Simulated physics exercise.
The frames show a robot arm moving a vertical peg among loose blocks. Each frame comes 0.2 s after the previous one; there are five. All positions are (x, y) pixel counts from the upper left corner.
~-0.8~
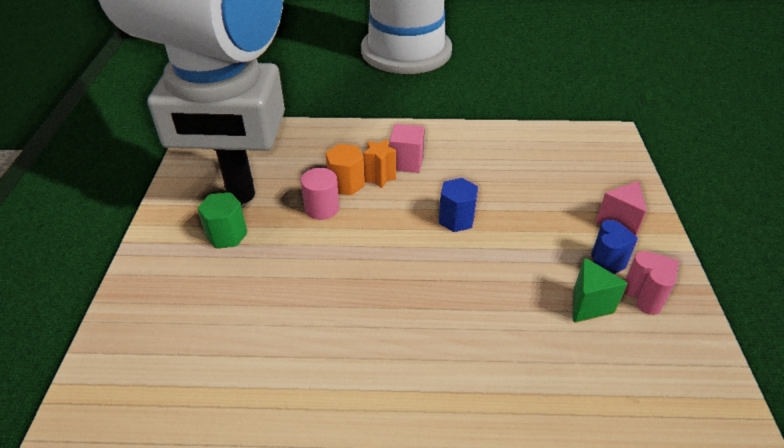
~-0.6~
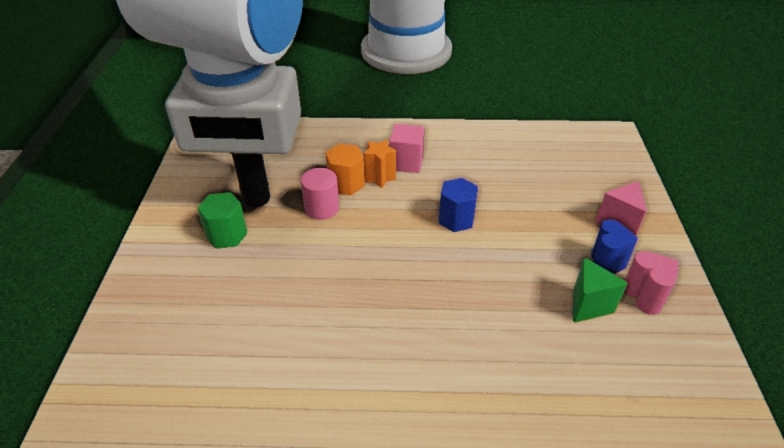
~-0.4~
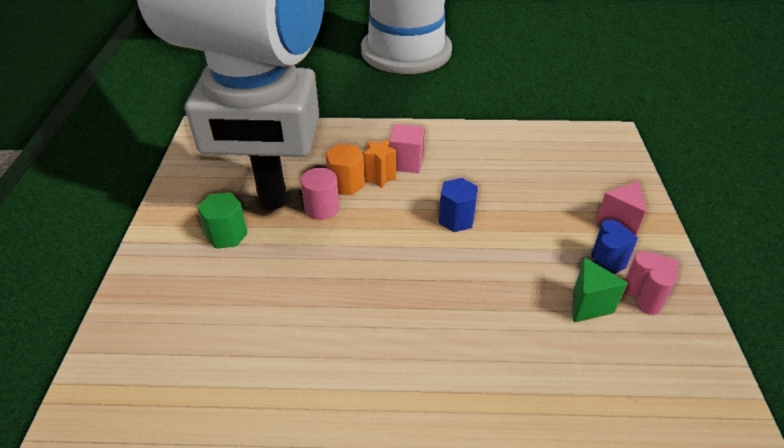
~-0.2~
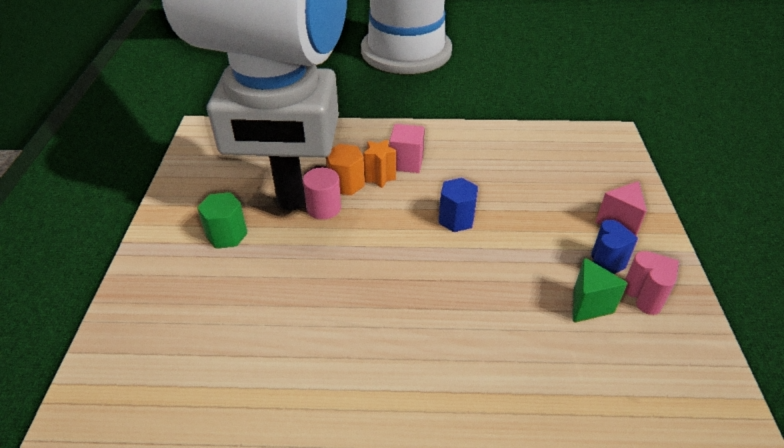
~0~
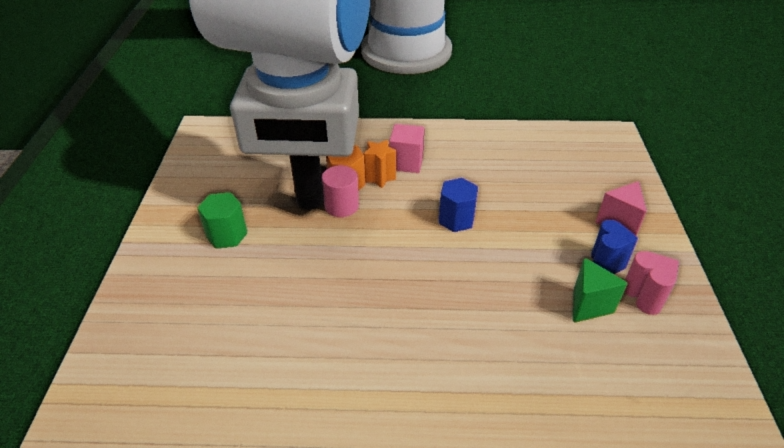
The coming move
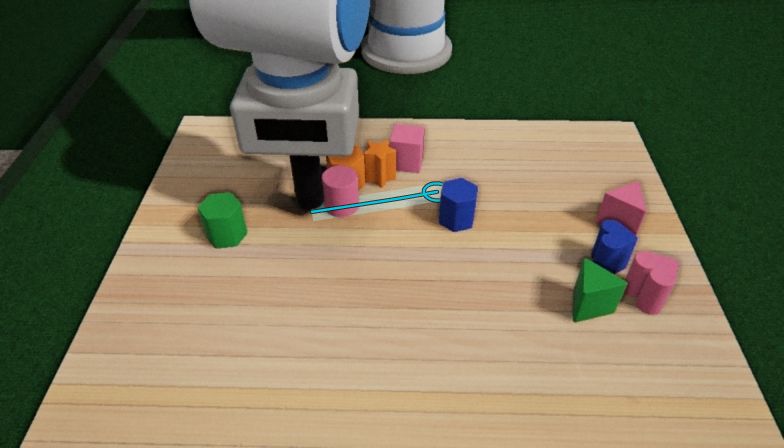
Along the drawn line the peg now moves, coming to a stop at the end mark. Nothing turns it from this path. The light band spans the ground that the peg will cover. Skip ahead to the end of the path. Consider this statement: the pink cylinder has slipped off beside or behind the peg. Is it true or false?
The statement is incorrect.
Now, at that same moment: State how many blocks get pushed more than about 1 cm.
Going by the path, one of them shifts by more than about 1 cm.
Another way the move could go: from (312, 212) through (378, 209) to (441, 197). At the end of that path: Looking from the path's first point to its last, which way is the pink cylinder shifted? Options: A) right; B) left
Option B.
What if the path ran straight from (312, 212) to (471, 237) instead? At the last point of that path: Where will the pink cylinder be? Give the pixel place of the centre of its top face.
It ends at (385, 172).
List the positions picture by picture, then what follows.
The first picture shows peg tip at (242, 196); block tops, pink cylinder at (319, 178); orange hexagonal block at (344, 154).
The second picture shows peg at (257, 199); blocks unchanged.
The third picture shows peg at (274, 202); blocks unchanged.
The fourth picture shows peg at (292, 202); pink cylinder at (321, 178).
The fifth picture shows peg at (310, 202); pink cylinder at (340, 176); orange hexagonal block partly hidden.
Path on the board, in a line from (312, 212) to (437, 192).
On the path given first. One third of the way, peg at (356, 195); pink cylinder at (386, 171).
Two thirds of the way, peg at (398, 189); pink cylinder at (428, 164).
At the end, peg at (438, 182); pink cylinder at (468, 157); orange hexagonal block in place.
